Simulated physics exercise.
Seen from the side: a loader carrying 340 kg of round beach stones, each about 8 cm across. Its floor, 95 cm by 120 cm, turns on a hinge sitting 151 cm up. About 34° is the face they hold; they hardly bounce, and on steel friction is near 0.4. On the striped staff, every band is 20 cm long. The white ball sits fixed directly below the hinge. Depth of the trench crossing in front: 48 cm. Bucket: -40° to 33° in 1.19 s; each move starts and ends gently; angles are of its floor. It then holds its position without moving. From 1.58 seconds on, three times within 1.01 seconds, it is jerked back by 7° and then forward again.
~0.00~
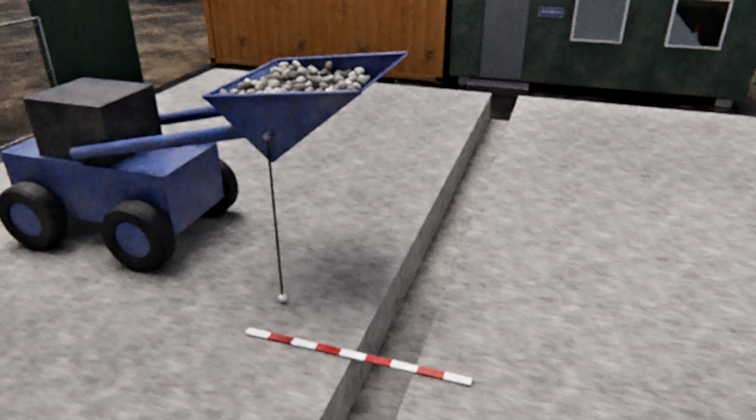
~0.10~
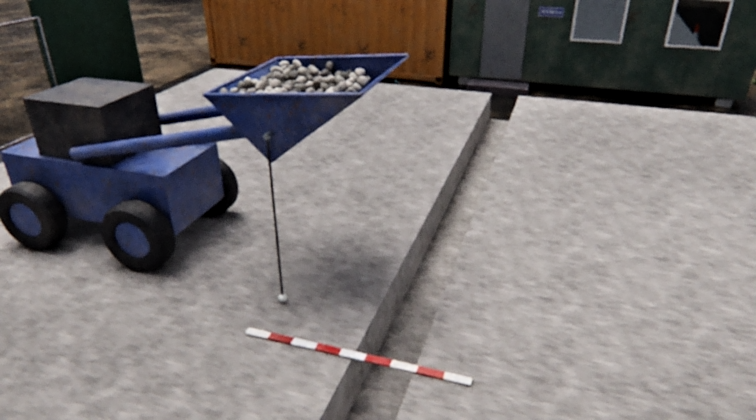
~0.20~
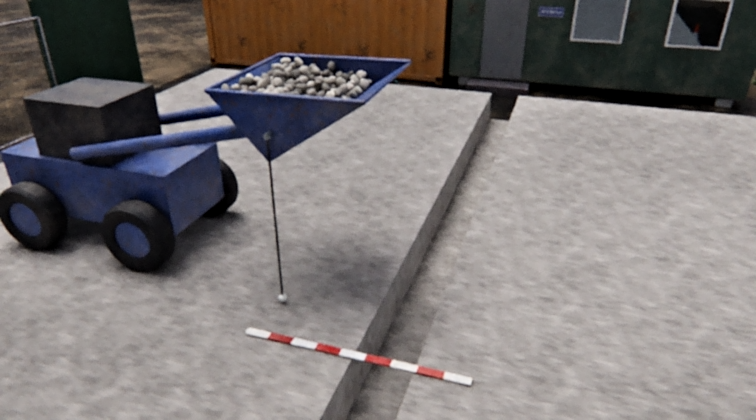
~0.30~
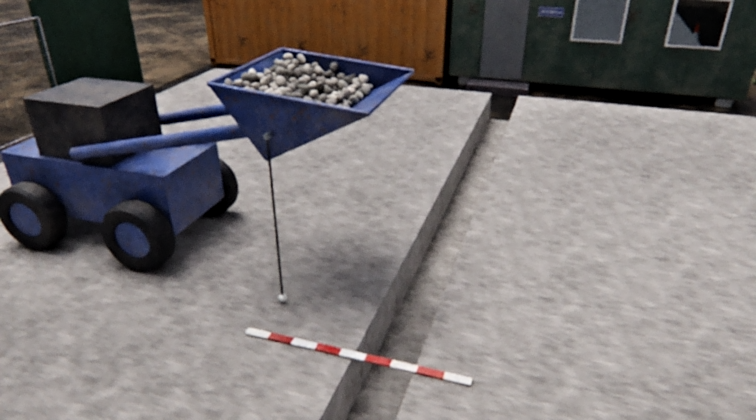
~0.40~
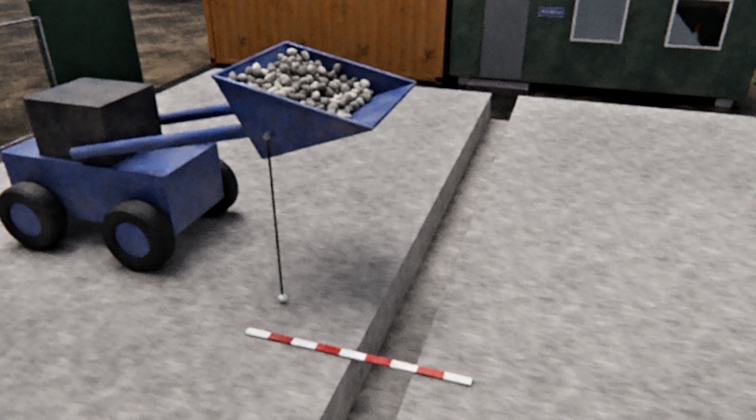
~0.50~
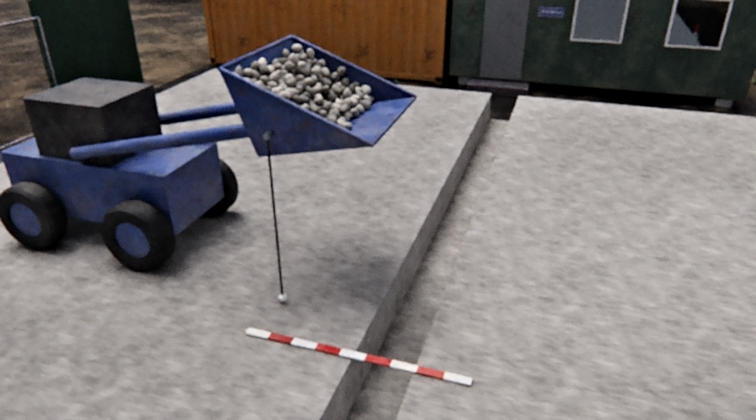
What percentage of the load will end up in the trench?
About 65 per cent.
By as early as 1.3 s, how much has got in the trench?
Some 10 per cent.
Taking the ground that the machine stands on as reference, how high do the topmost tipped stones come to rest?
Top of heap: Approx. 14 cm above the machine's ground.
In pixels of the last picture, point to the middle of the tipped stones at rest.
Centre estimate: Around (434, 314).
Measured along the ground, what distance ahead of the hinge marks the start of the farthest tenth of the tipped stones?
I'd say near 200 cm ahead of it.
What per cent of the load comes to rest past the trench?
Something like 35 in a hundred.
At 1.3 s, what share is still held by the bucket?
Roughly 75 per cent is still inside.
After 0.9 s the floor is at 21°; 100 % in the bucket; the foremost stones are at (350, 153).
After 1.3 s the floor is at 33°; 75 % in the bucket, 17 % short of the trench, 8 % in the trench; the foremost stones are at (409, 216).
After 3.0 s the floor is at 33°; 0 % in the bucket, 64 % in the trench, 36 % past the trench; the foremost stones are at (662, 340).
After 5.7 s the floor is at 33°; 0 % in the bucket, 64 % in the trench, 36 % past the trench; the foremost stones are at (665, 341).
